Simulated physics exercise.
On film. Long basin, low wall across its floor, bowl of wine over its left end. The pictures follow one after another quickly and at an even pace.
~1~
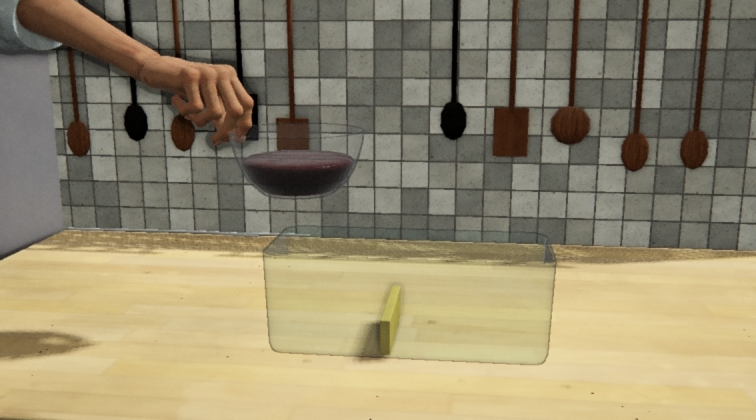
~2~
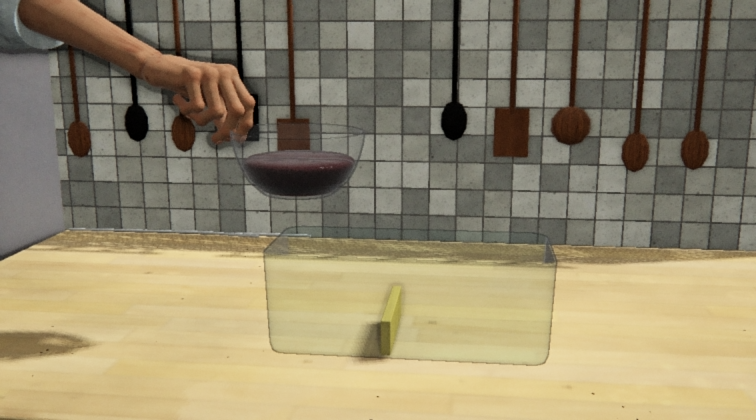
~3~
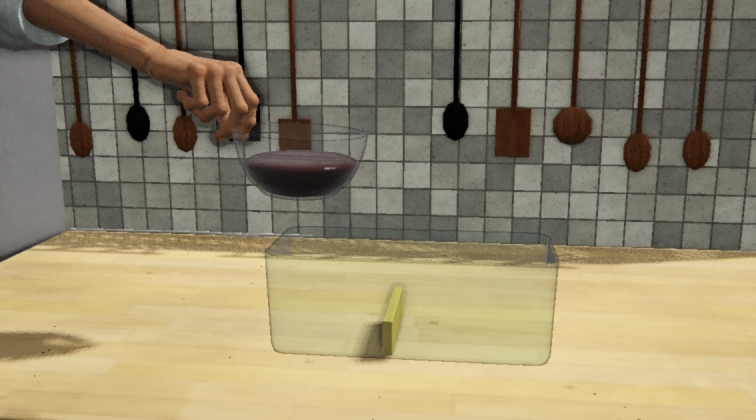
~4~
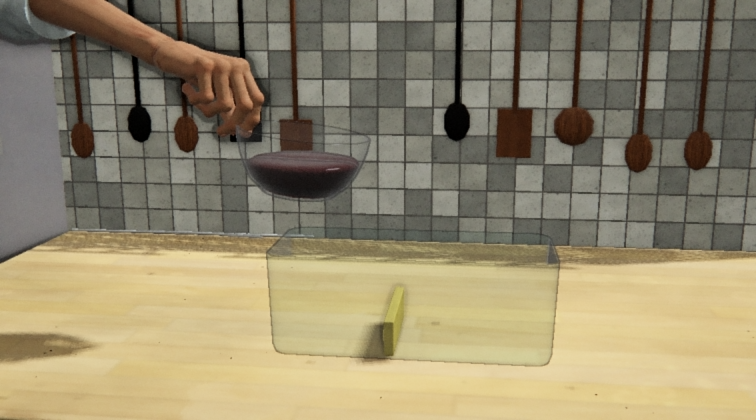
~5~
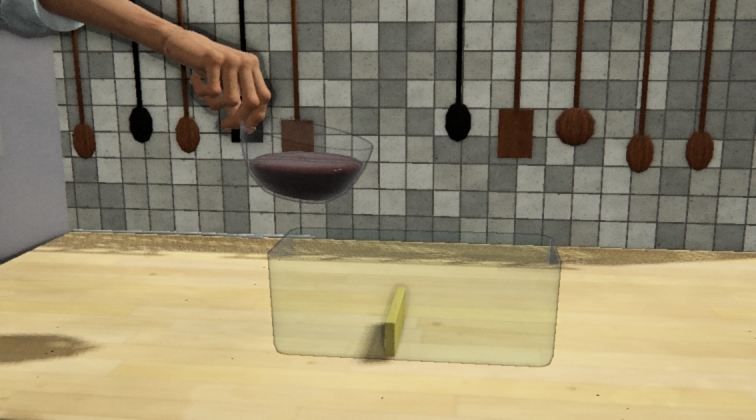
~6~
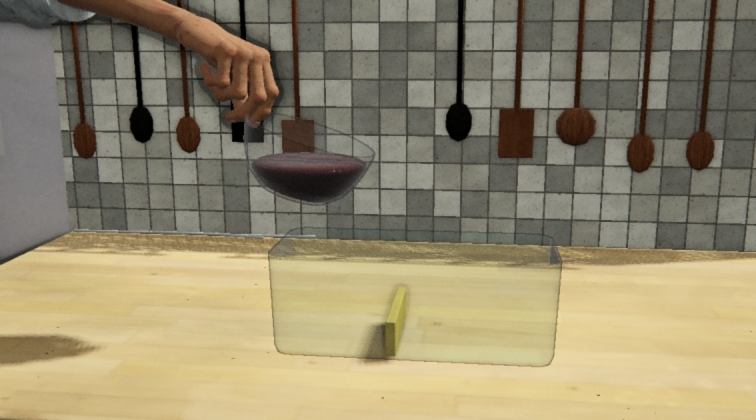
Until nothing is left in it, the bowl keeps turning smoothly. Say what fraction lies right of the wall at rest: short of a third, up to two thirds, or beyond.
Honestly, the portion right of the wall is middling, a third to two thirds.
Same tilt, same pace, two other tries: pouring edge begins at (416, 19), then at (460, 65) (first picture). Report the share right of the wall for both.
Close to 90 in a hundred, and close to 95 in a hundred.
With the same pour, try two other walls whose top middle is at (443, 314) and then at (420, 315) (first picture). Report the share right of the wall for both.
Roughly 10 % and 10 %.
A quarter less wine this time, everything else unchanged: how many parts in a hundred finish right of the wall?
It would be somewhere near 40 %.
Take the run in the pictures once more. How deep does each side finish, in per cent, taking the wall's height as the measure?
30 left, 20 right, give or take.
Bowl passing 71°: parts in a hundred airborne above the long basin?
Roughly 25 %.
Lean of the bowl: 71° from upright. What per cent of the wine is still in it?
Roughly 50 in a hundred.
A moment on, the tilt is 71° and 50 per cent is still to pour, 5 is left of the wall and 19 right of it.
Next, the tilt is 99° and 2 per cent is still to pour, 41 is left of the wall and 53 right of it.
Then the tilt is 103° and 0 per cent is still to pour, 46 is left of the wall and 54 right of it.
Later the tilt is 103° and 0 per cent is still to pour, 46 is left of the wall and 54 right of it.
At rest 46 per cent lies left of the wall, 54 right of it and 0 outside.
